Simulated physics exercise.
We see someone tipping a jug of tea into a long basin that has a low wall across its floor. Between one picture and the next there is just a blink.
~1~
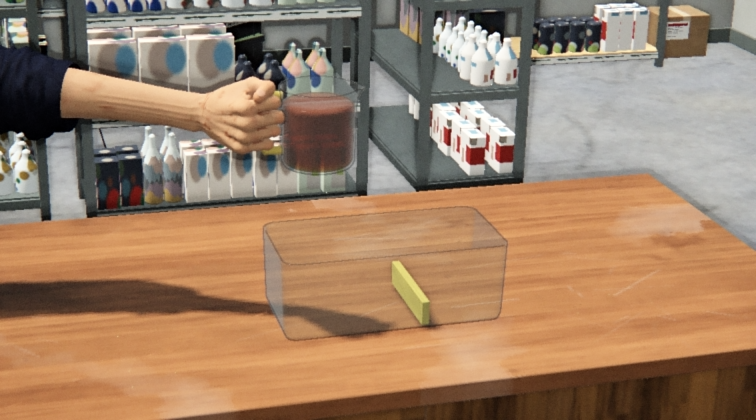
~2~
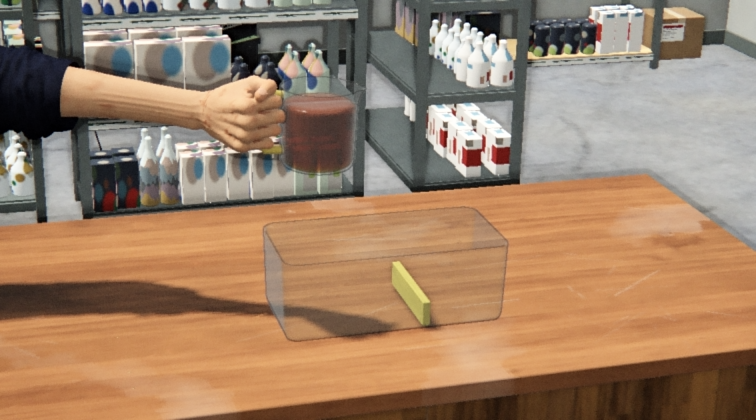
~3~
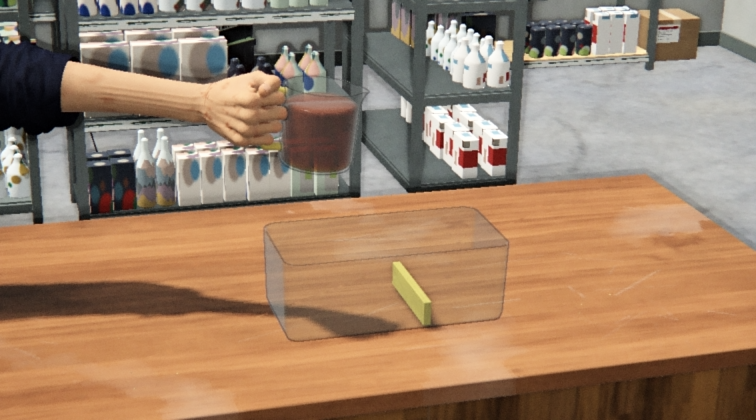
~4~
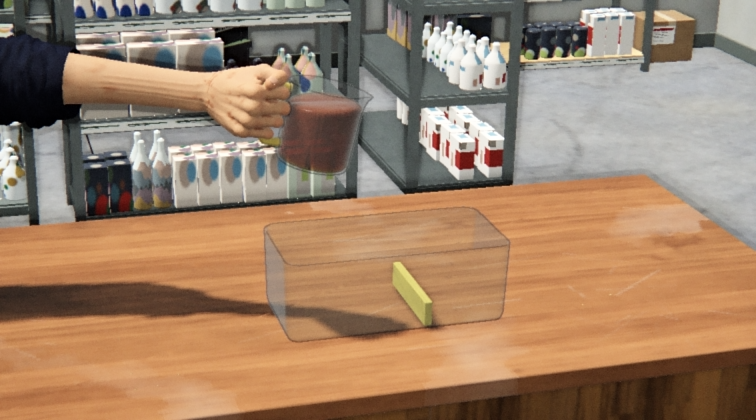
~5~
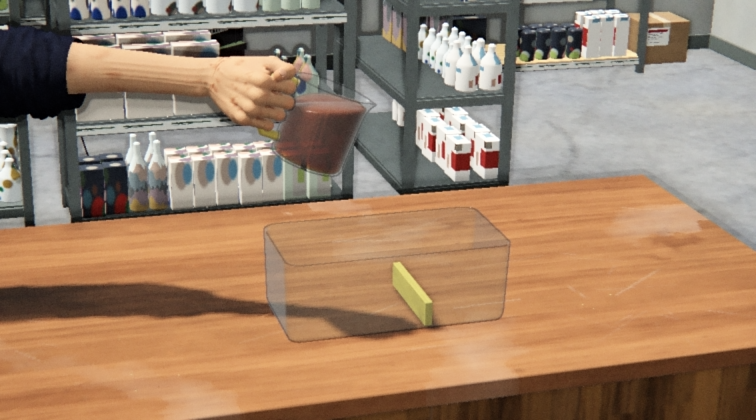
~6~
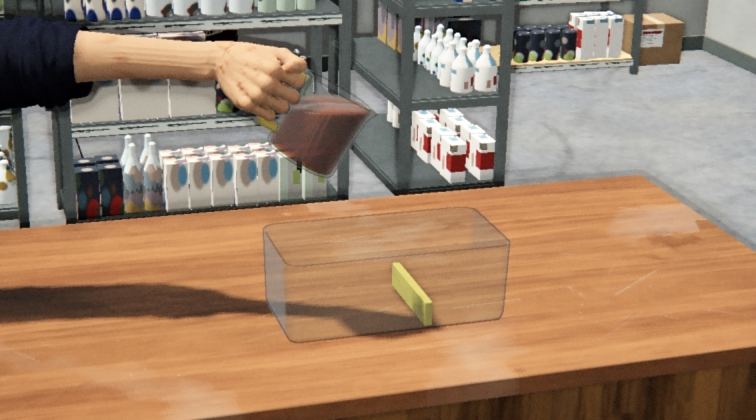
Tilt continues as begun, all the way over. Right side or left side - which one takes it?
The right side takes it.
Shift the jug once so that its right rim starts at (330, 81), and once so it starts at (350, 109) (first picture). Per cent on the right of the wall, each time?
You'd get around 5 per cent and then around 10 per cent.
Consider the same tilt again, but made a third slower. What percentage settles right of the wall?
It comes to around 70 per cent.
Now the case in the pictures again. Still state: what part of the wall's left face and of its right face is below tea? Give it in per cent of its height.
Left: 20 %. Right: 80 %.
A moment on, the tilt is 90° and 63 per cent is still to pour, 1 is left of the wall and 5 right of it.
Next, the tilt is 95° and 24 per cent is still to pour, 12 is left of the wall and 39 right of it.
Then the tilt is 95° and 9 per cent is still to pour, 15 is left of the wall and 66 right of it.
Later the tilt is 95° and 3 per cent is still to pour, 24 is left of the wall and 68 right of it.
At rest 31 per cent lies left of the wall, 68 right of it and 2 outside.
